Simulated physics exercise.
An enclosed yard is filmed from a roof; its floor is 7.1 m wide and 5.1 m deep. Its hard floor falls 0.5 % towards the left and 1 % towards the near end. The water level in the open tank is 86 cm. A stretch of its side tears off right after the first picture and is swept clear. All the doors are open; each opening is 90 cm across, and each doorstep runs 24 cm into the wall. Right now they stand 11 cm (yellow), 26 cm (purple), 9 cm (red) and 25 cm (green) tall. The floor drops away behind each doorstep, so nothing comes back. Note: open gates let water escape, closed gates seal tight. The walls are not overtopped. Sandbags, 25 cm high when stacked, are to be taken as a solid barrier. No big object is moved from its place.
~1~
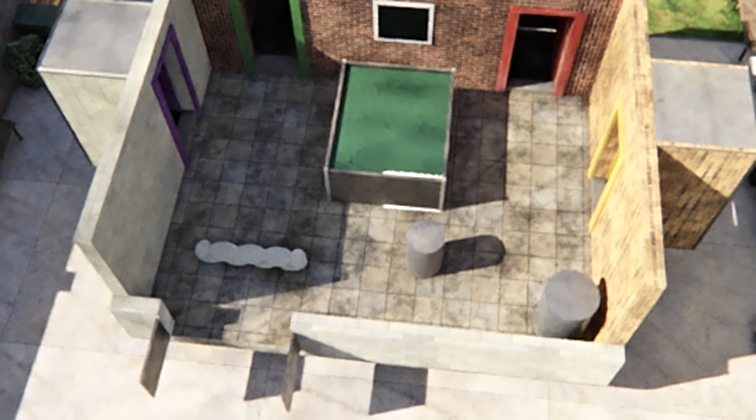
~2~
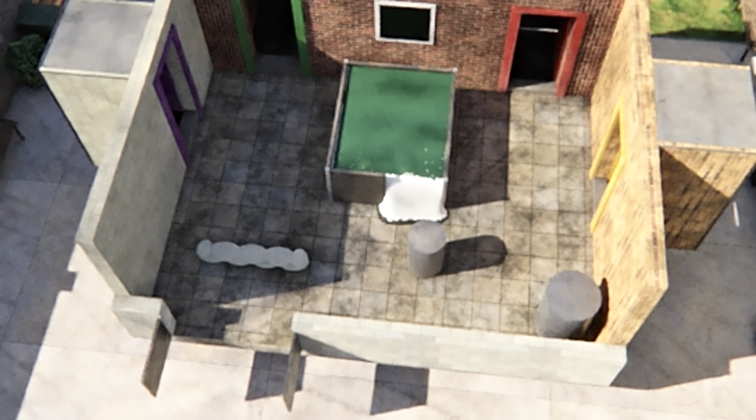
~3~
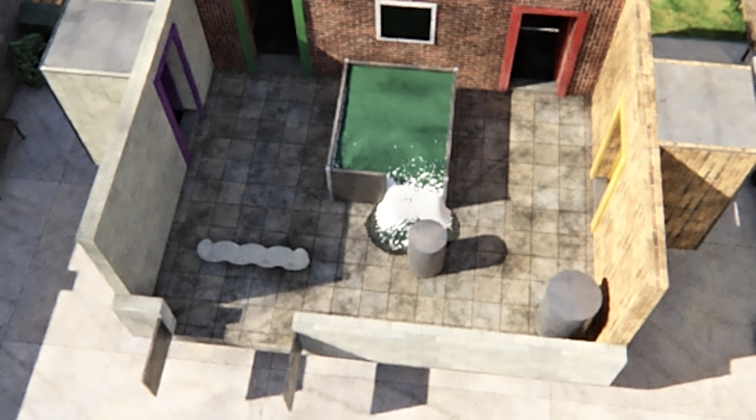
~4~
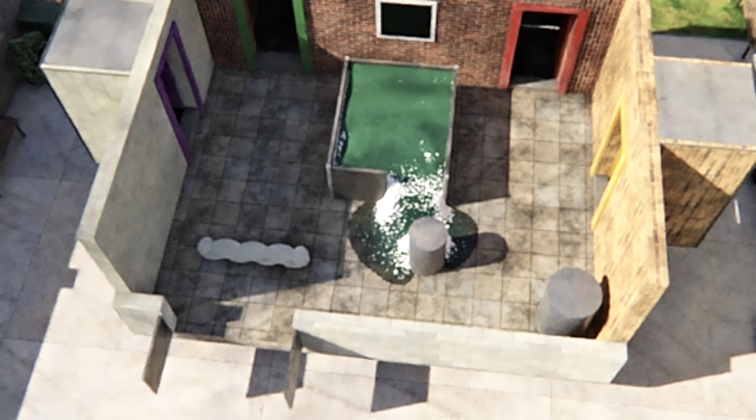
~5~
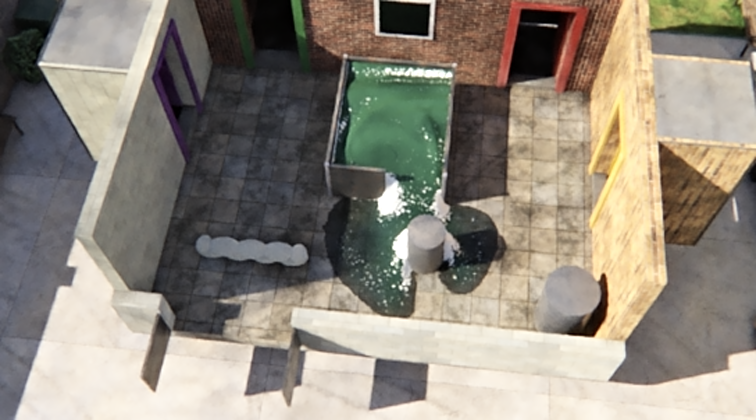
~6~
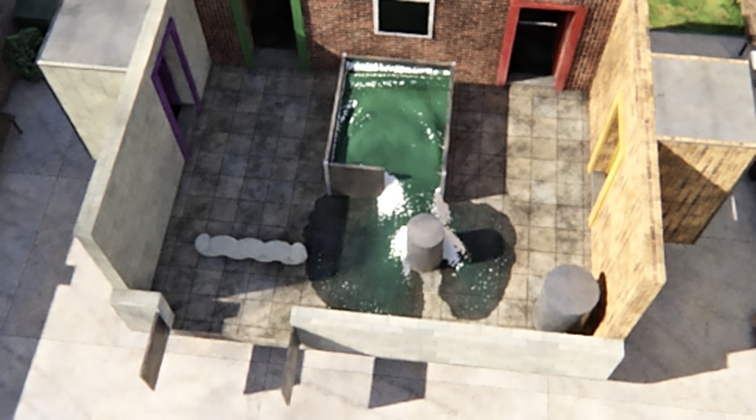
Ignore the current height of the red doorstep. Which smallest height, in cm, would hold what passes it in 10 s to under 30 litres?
It would have to be roughly 9.5 cm high.
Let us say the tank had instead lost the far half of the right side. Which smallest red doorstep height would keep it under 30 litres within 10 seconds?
Close to 29 cm at the least.
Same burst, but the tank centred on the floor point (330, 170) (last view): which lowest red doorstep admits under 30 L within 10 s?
Then close to 13.0 cm.
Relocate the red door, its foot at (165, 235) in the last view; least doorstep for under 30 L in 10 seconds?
7.0 cm.
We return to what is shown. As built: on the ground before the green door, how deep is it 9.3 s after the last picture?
The depth there is around 7.0 cm.
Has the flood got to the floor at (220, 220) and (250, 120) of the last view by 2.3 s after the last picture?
Note: Point one reached; point two not yet reached.
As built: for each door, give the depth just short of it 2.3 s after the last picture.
Yellow door 12 cm, purple door 0 cm, red door 0 cm, green door 0 cm.
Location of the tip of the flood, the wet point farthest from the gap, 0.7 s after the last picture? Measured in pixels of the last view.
Somewhere near the pixel (589, 357).
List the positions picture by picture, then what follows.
The first frame shows still water, 86 cm deep, in the open tank at (392, 121); the red door at (537, 57) is dry.
In the second frame, the front is at (389, 220), 0.3 m from the gap at (414, 197); 0.3 m2 of floor is wet, 86 cm left at the back.
In the third frame, water pours out at (414, 197) and has run 0.9 m, to (390, 248); about 13 cm deep outside, 86 cm at the back.
In the fourth frame, water pours out at (415, 195) and has run 1.5 m, to (397, 280); about 11 cm deep outside, 86 cm at the back.
In the fifth frame, the front is at (384, 312), 2.1 m from the gap at (413, 193); 3.6 m2 of floor is wet, 78 cm left at the back.
In the sixth frame, water pours out at (412, 192) and has run 2.5 m, to a hidden place; about 4 cm deep outside, 71 cm at the back; the red door at (538, 51), 3.2 m from the gap, is still 2.8 m from the nearest water.
Then, 0.7 s after the last picture water covers 30 % of the floor, deepest (64 cm) near (424, 236); it has not reached the red door.
Then, 2.3 s after the last picture water covers 55 % of the floor, deepest (38 cm) near (424, 236); it has not reached the red door.
Then, 9.3 s after the last picture water covers 95 % of the floor, deepest (16 cm) near (145, 311); 9 cm at the red door, 30 litres in over its 9 cm doorstep.
At the red door as built, the water peaked near 15 cm, 5.9 s after the last picture.
With a doorstep of 8 cm, 44 litres would have come in within the 10 s; with 11.5 cm, 10 litres. So under 30 litres takes about 9.5 cm.
